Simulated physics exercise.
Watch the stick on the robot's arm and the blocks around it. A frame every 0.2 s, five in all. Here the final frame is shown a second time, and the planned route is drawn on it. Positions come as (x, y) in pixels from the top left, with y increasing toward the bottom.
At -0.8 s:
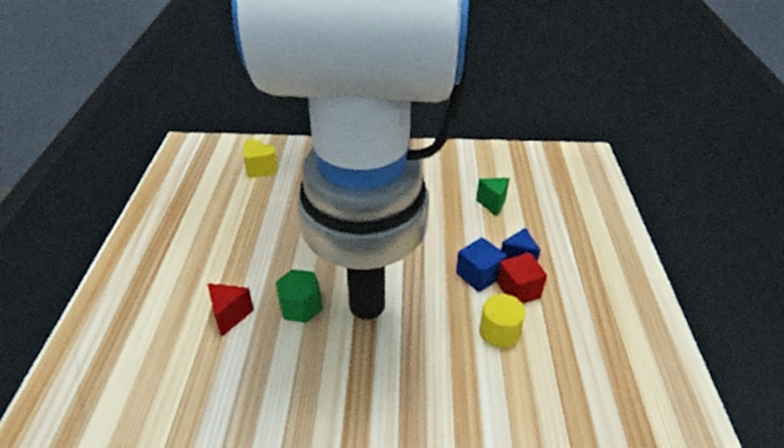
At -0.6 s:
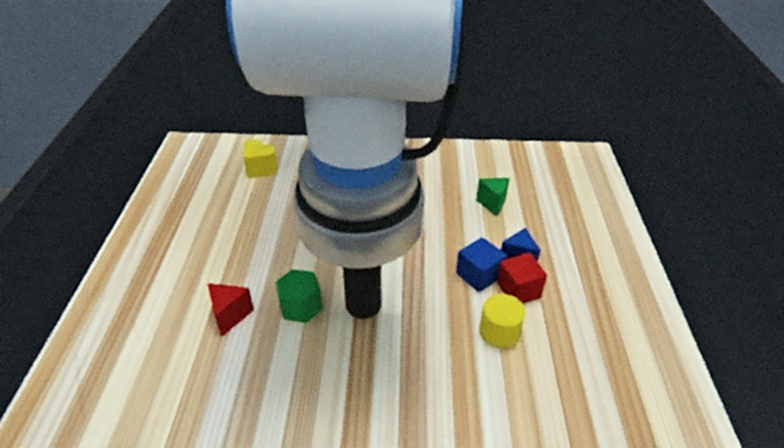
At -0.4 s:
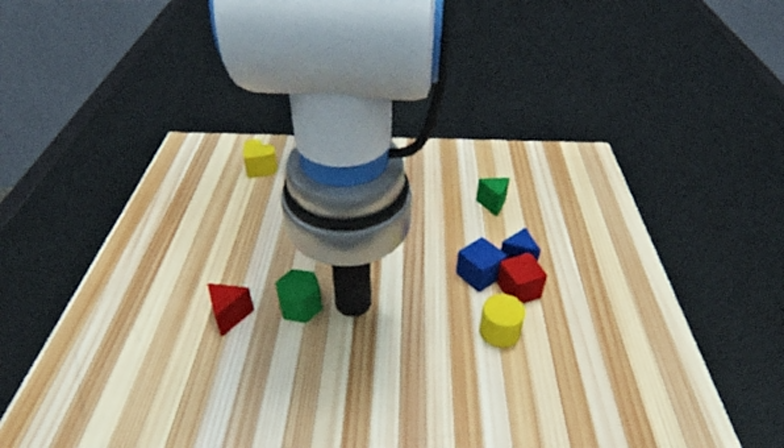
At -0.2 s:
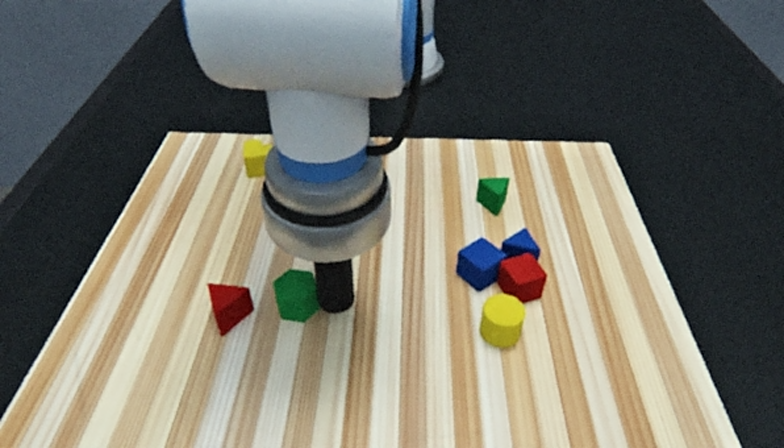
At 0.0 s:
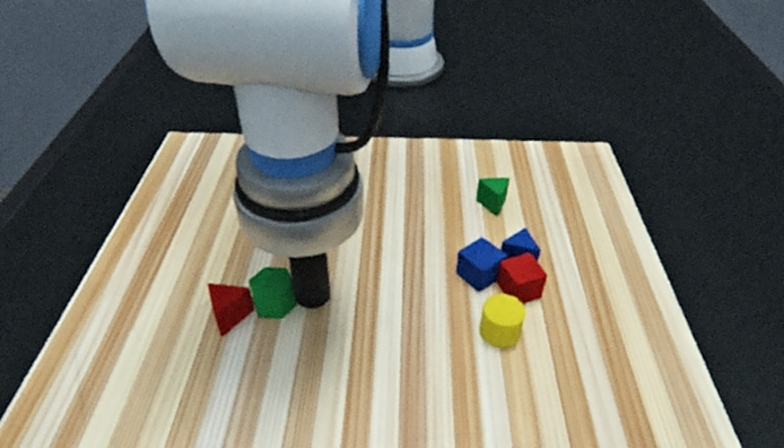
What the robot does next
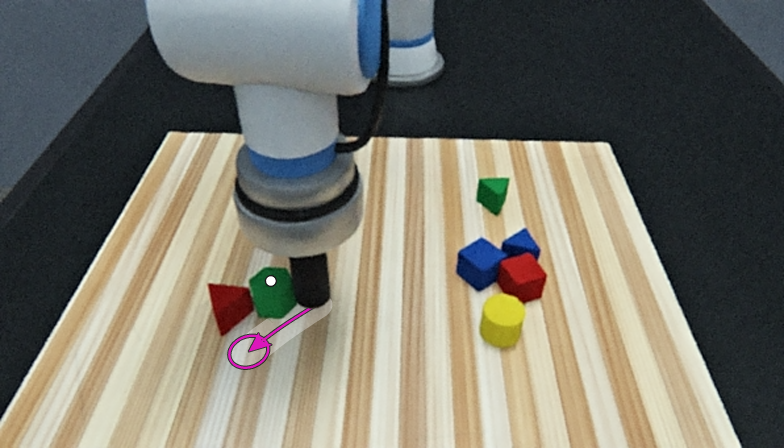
On a striped wooden board scattered with coloured blocks, a robot arm slid its black stick slowly left until it met the green hexagonal block and pushed it over beside the red triangular one.
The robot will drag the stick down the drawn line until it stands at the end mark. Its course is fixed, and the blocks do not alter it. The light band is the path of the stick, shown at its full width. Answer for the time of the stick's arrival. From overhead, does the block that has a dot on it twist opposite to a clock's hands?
The answer is no.
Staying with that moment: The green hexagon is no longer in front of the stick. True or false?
That statement is accurate.
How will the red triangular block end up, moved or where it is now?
The red triangular block will be pushed away from where it stands.
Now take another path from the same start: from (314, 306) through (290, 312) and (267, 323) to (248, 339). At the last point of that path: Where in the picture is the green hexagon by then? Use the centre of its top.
Near (237, 281).
The line goes from (314, 306) by way of (282, 327) to (249, 351); the dot is on the green hexagon.
On the path given first. Halfway along, stick at (280, 316); red triangular block at (212, 293), turned 40° anticlockwise; green hexagon at (251, 285), turned 60° clockwise.
At the end, stick at (246, 341); red triangular block at (212, 292), turned 45° anticlockwise; green hexagon at (249, 286), turned 70° clockwise.
